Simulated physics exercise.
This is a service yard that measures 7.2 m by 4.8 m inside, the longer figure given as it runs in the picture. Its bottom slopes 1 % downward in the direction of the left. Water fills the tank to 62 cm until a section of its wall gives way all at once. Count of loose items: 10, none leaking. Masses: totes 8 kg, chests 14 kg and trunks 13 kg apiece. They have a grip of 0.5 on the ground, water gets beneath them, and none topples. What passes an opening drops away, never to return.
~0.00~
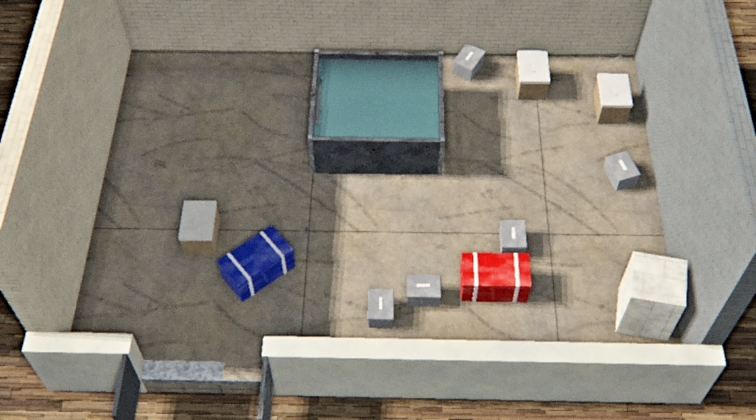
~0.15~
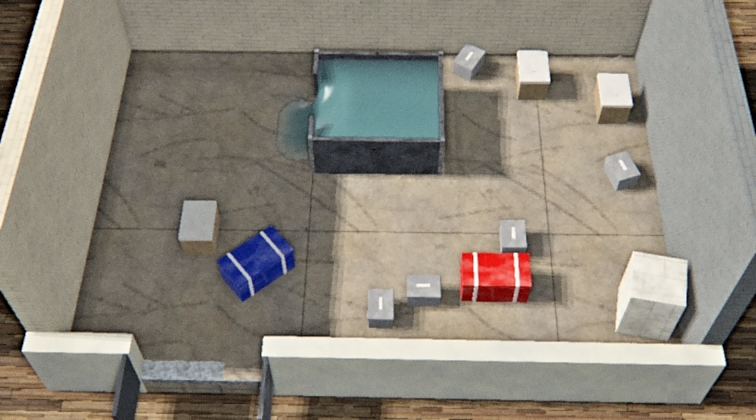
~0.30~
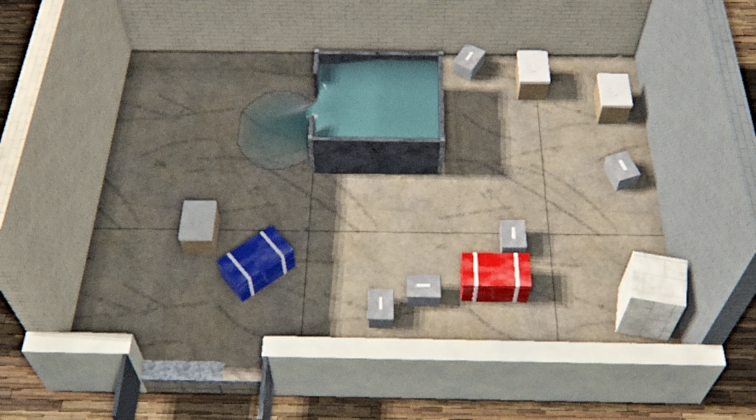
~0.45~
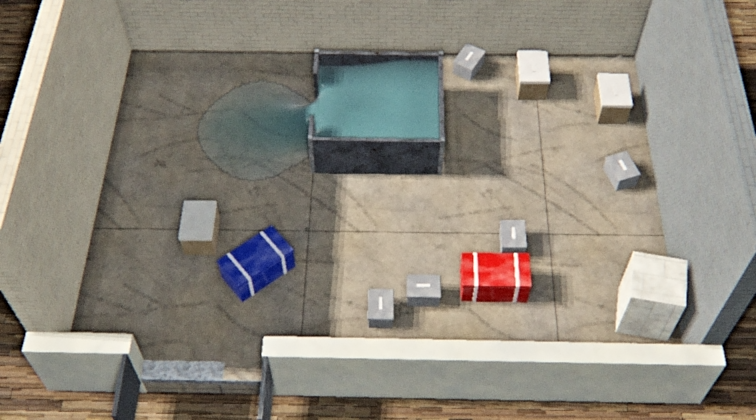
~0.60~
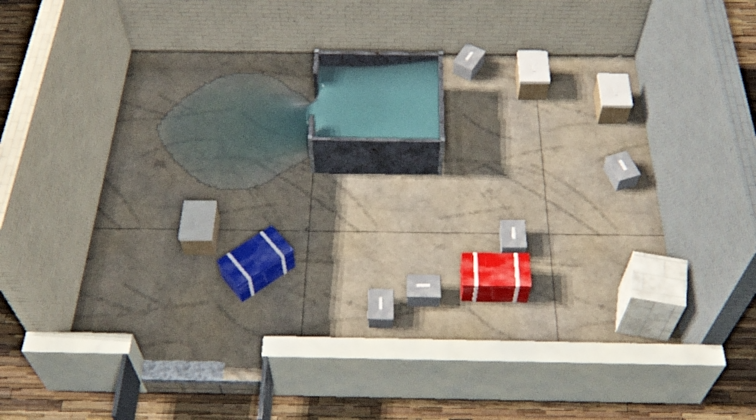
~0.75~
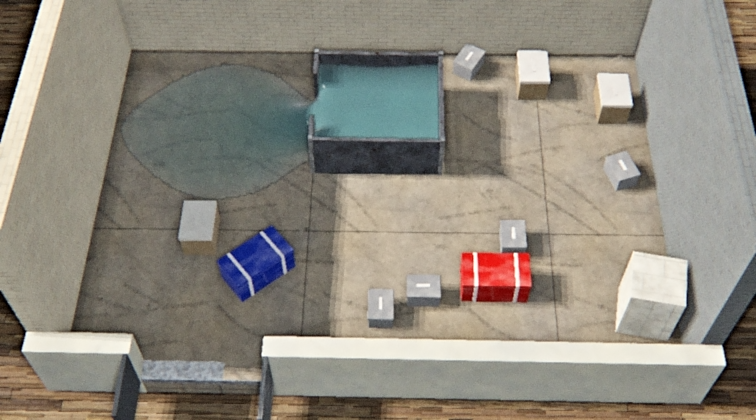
Water pours out of the left side of a dark-walled tank at the back of a walled yard, seen from high above by a still camera. A blue trunk and a grey box sit at left, a red trunk right of centre, with small grey boxes and pale blocks around the right side. The thin sheet fans steadily leftward across the floor, while the trunks and boxes stay put.
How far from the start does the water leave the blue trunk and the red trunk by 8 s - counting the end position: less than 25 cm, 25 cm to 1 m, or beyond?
My answer is that the blue trunk stays roughly where it started and the red trunk stays roughly where it started.
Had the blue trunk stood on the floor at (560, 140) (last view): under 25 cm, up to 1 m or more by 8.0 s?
What happens is that it keeps still.
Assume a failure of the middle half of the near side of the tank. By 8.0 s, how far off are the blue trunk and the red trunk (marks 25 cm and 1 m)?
With that failure, the blue trunk covers a big distance, and the red trunk covers a big distance.
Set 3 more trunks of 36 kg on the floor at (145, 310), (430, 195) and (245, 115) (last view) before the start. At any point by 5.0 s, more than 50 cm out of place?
One by one: Beyond the mark, below the mark, beyond the mark.
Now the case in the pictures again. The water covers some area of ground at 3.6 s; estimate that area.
Some 14 m2 of it.
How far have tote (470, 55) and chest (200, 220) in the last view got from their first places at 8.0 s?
The first ends 10 cm from its start, the second 5 cm.
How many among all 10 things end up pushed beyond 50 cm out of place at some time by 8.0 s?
I count 0.
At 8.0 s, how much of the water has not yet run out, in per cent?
About 86 in a hundred parts of the water.
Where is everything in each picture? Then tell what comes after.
In the first frame, the blue trunk at (256, 255) rests on the ground; the red trunk at (497, 269) rests on the ground; 2.3 m2 under water; 0 of 10 have shifted.
In the second frame, the blue trunk at (256, 255) rests on the ground; the red trunk at (497, 269) rests on the ground; 2.8 m2 under water; 0 of 10 have shifted.
In the third frame, the blue trunk at (256, 255) rests on the ground; the red trunk at (497, 269) rests on the ground; 3.4 m2 under water; 0 of 10 have shifted.
In the fourth frame, the blue trunk at (256, 255), on the bottom; the red trunk at (497, 269) rests on the ground; water covers 4.2 m2; 0 of 10 have shifted.
In the fifth frame, the blue trunk at (256, 255), on the bottom; the red trunk at (497, 269), on the bottom; water covers 5.3 m2; 0 of 10 have shifted.
In the sixth frame, the blue trunk at (256, 255), on the bottom; the red trunk at (497, 269) rests on the ground; 6.6 m2 under water; 0 of 10 have shifted.
After 1.6 s the blue trunk is near (256, 255), 0.0 m from its start, aground; the red trunk is near (497, 269), 0.0 m from its start, aground; 0 of 10 are out; 0 afloat.
After 3.6 s the blue trunk is near (256, 255), 0.0 m from its start, aground; the red trunk is near (497, 269), 0.0 m from its start, aground; 0 of 10 are out; 0 afloat.
After 5.6 s the blue trunk is near (256, 255), 0.0 m from its start, aground; the red trunk is near (497, 269), 0.0 m from its start, aground; 0 of 10 are out; 0 afloat.
After 8.0 s the blue trunk is near (262, 255), 0.1 m from its start, aground; the red trunk is near (497, 269), 0.0 m from its start, aground; 0 of 10 are out; 0 afloat.
